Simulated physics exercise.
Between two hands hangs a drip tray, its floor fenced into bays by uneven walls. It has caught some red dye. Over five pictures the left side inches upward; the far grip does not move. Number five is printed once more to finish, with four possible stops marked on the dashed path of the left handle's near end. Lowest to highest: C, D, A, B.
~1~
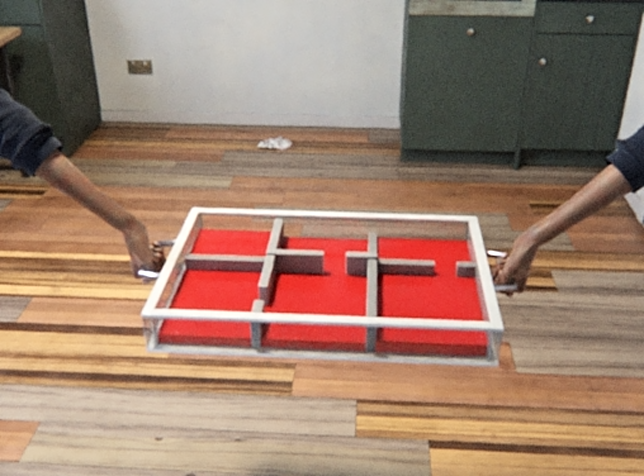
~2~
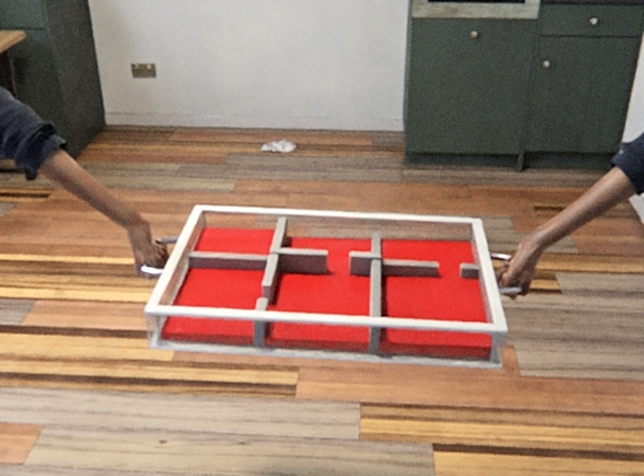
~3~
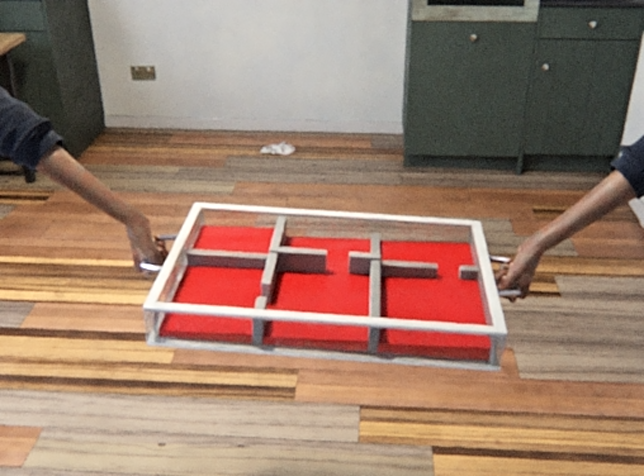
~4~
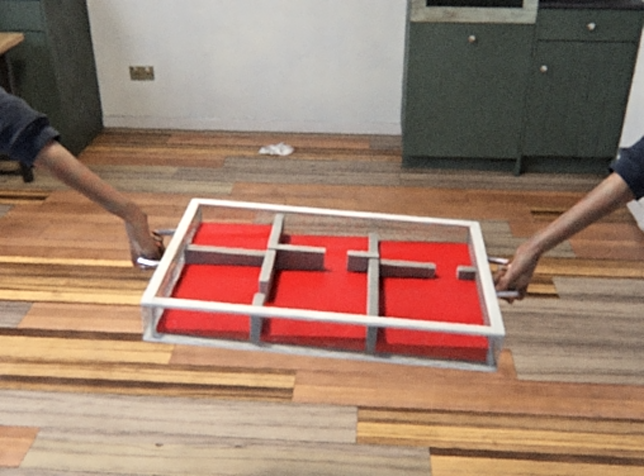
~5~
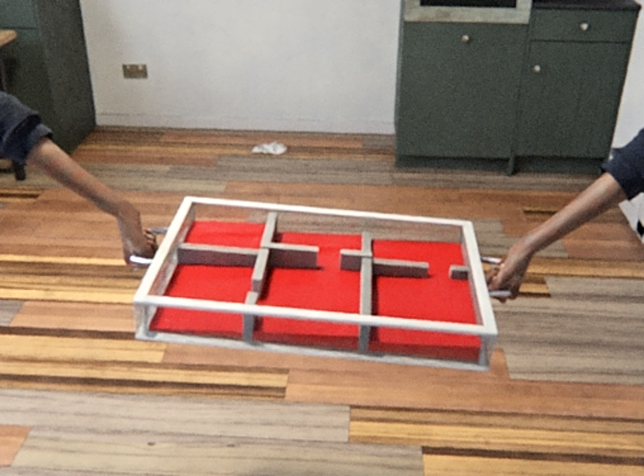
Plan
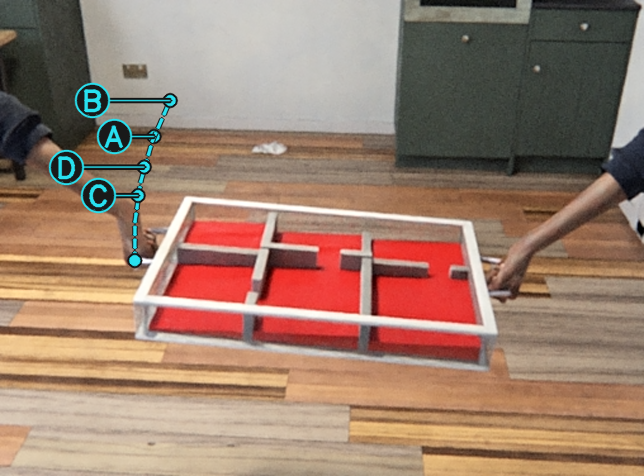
Two hands hold a divided tray with a red floor and tilt it slightly right.
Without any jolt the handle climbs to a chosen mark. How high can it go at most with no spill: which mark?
The answer is stop C.
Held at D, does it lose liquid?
Yes.
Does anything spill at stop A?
Yes, it does.
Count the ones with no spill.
One of them.
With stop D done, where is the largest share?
The front right bay.
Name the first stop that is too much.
Here it is stop D.
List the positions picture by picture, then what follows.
In the first picture, the tray is level; deepest in the back left bay, at (234, 246), shallowest in the front left; left handle at (150, 259).
The second picture shows tipped about 1° down to the right; no wall is crossed; left handle at (154, 255).
The third picture shows tipped about 2° down to the right; no wall is crossed; left handle at (152, 252).
The fourth picture shows tipped about 3° down to the right; no wall is crossed; left handle at (150, 247).
The fifth picture shows tipped about 3° down to the right; deepest in the back left bay, at (227, 238), shallowest in the front left; left handle at (143, 245).
On the marked copy, A at (154, 136); B at (170, 100); C at (138, 195); D at (144, 167).
With A, about 27 % goes over the rim.
With B, about 42 % goes over the rim.
With C, nothing spills; the front right bay holds the most.
With D, about 7 % goes over the rim.
